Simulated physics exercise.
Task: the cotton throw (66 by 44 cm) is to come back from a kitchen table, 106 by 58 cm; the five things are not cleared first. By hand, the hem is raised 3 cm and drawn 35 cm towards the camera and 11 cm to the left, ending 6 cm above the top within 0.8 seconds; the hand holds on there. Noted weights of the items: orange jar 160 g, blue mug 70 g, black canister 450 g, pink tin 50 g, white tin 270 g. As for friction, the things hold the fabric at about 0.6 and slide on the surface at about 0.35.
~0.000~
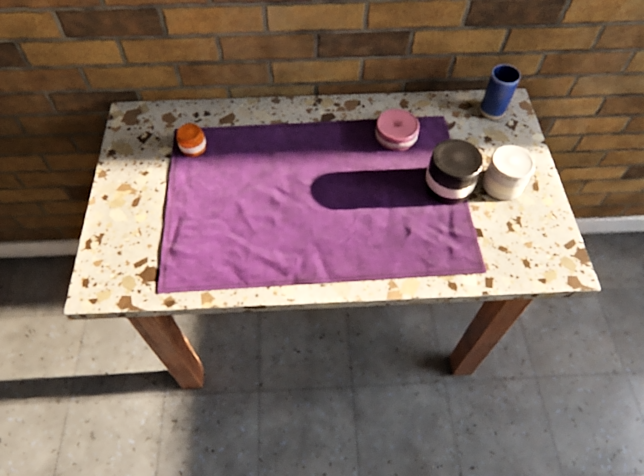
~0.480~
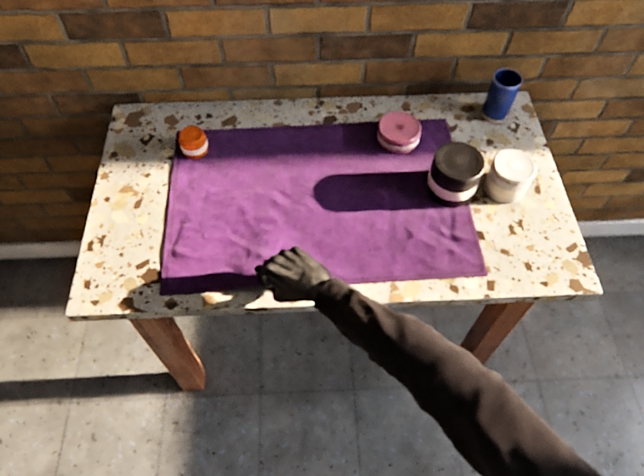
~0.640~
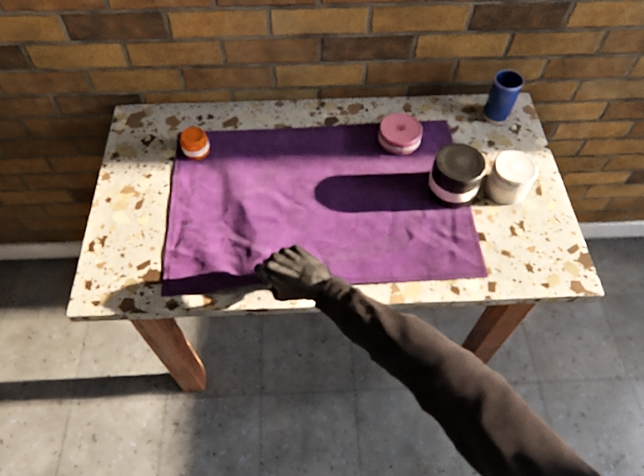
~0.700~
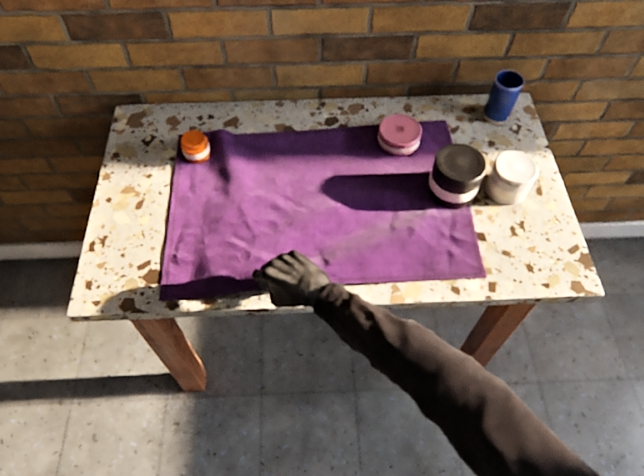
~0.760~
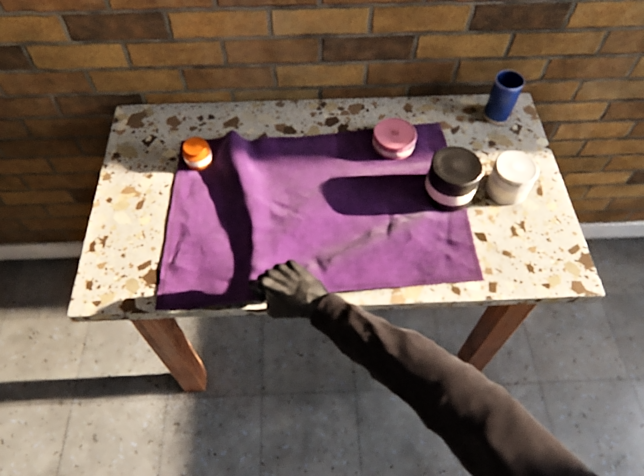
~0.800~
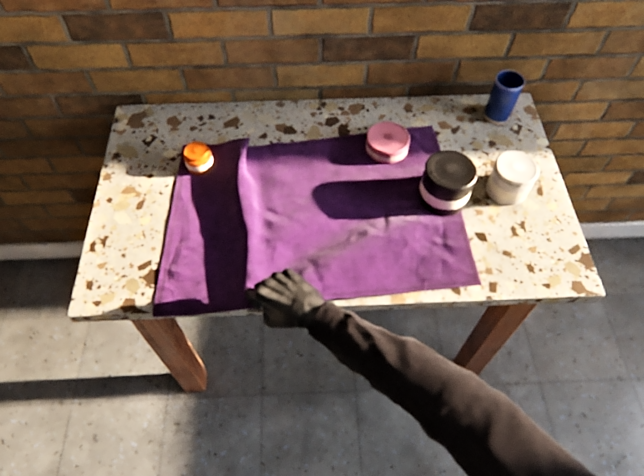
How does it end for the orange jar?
Ends up on.
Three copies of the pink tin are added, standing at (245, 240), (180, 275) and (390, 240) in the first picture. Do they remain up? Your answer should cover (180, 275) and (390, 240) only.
Result, in order: Off the top at the end; off the top at the end.
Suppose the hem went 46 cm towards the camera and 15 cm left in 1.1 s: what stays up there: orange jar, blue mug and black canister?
Result - orange jar: Gone, blue mug: Still on top, black canister: Gone.
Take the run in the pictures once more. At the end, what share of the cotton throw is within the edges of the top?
About 35 per cent.
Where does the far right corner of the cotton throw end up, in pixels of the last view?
At about (354, 222).
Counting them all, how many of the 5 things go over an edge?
All told, 1.
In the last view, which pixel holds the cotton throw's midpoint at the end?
Its centre lands at about (224, 355).
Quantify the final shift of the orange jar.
The orange jar ends 35 cm from where it began.
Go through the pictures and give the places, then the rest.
In the first frame, orange jar (189, 132); cotton throw corners (158, 293) (444, 116) (487, 273).
In the second frame, cotton throw corners (160, 295) (446, 119); grip (270, 285).
In the third frame, cotton throw corners (162, 296) (447, 120); grip (270, 284).
In the fourth frame, orange jar (193, 138); cotton throw corners (160, 301) (446, 121); grip (268, 289).
In the fifth frame, pink tin (395, 132); orange jar (195, 145); black canister (457, 165); cotton throw corners (155, 310) (439, 123); grip (265, 299).
In the sixth frame, orange jar (196, 150); cotton throw corners (153, 316) (432, 126) (482, 285); grip (262, 308).
At 1.0 s, 80 % of the cotton throw is still over the top; orange jar 13 cm off its start, pink tin 15 cm off its start, black canister 12 cm off its start.
At 1.1 s, 60 % of the cotton throw is still over the top; orange jar 24 cm off its start, pink tin 27 cm off its start, black canister 22 cm off its start.
At 1.3 s, 45 % of the cotton throw is still over the top; orange jar 32 cm off its start at (188, 254), pink tin 35 cm off its start at (300, 221), black canister 30 cm off its start at (370, 254).
At 1.4 s, 40 % of the cotton throw is still over the top; orange jar 36 cm off its start, pink tin 39 cm off its start, black canister 35 cm off its start.
At 3.0 s, 35 % of the cotton throw is still over the top; orange jar 36 cm off its start at (175, 276), black canister over the edge, pink tin 40 cm off its start at (297, 245).
